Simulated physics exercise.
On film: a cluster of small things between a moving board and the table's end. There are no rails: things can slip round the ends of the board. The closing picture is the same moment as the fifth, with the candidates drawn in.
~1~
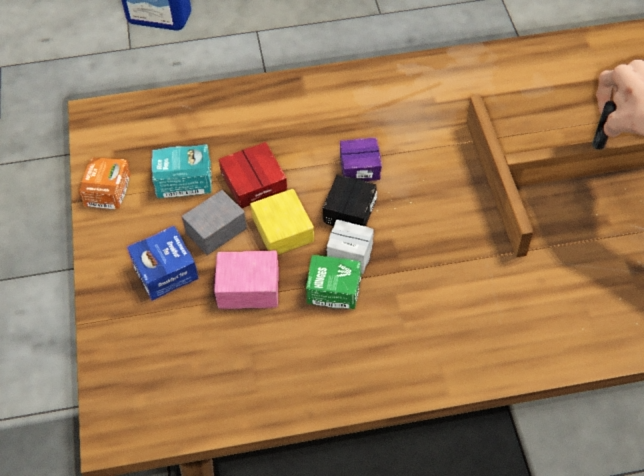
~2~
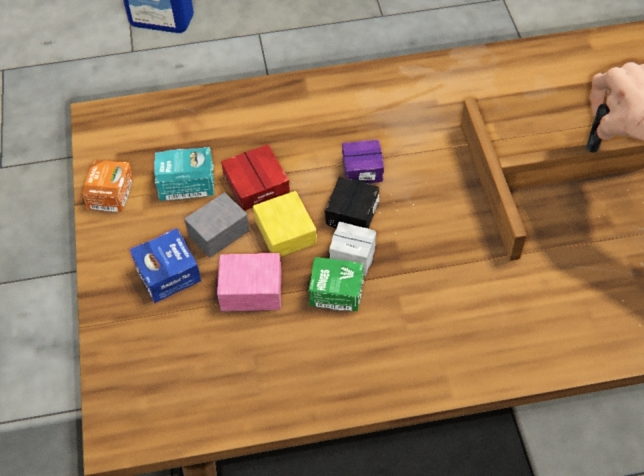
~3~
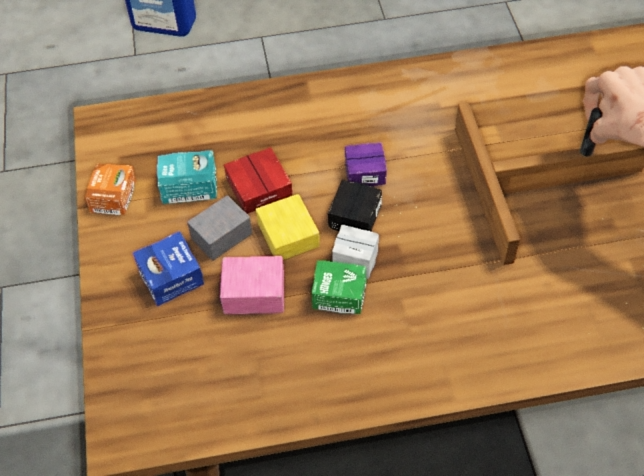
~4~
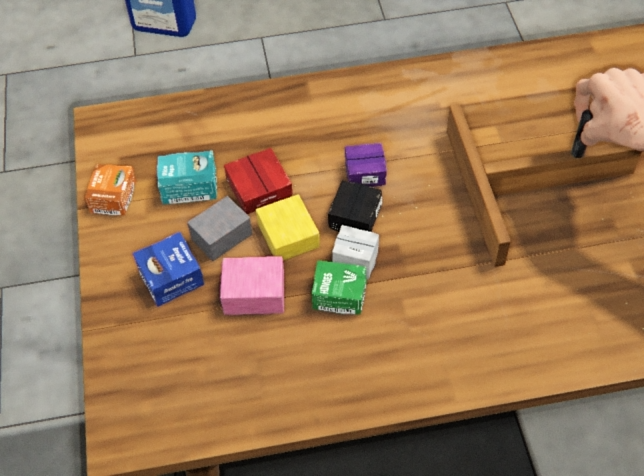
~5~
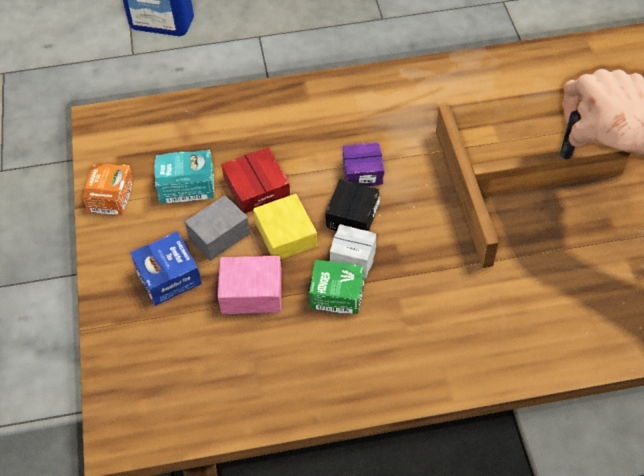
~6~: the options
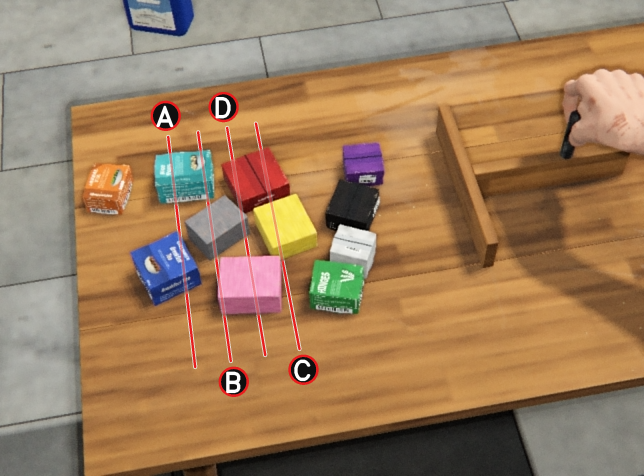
A hand gripping a dark handle slid a wooden board a short way left across a table toward a cluster of small colourful boxes and blocks, which stayed where they were, untouched.
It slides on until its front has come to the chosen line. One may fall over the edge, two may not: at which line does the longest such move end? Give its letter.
B is the last line within the limit.
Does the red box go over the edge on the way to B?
No.
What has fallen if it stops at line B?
The orange box.
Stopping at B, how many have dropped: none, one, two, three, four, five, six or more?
By then, one.
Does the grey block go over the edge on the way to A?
Yes.
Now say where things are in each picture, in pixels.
Blue packet (163, 263); purple box (360, 161); orange box (105, 183), in the first picture.
Board (494, 163); pink block (251, 282), in the second picture.
Board (488, 167); turquoise packet (188, 177), in the third picture.
Board (478, 169); grey block (220, 228), in the fourth picture.
Board (467, 170); black box (353, 209); red box (256, 180); blue packet (166, 268), in the fifth picture.
On the marked copy, A at (181, 242); B at (213, 237); C at (276, 226); D at (245, 231).
Taking B. A third of the way, board (377, 185); purple box (342, 169); black box (344, 213).
Two thirds of the way, board (284, 199); orange box (103, 191); blue packet (144, 277).
When it is over, board (214, 210); orange box over the edge; turquoise packet (84, 190); one fallen.
As for the rest, A drops four; C is within the limit but short; D is within the limit but short.
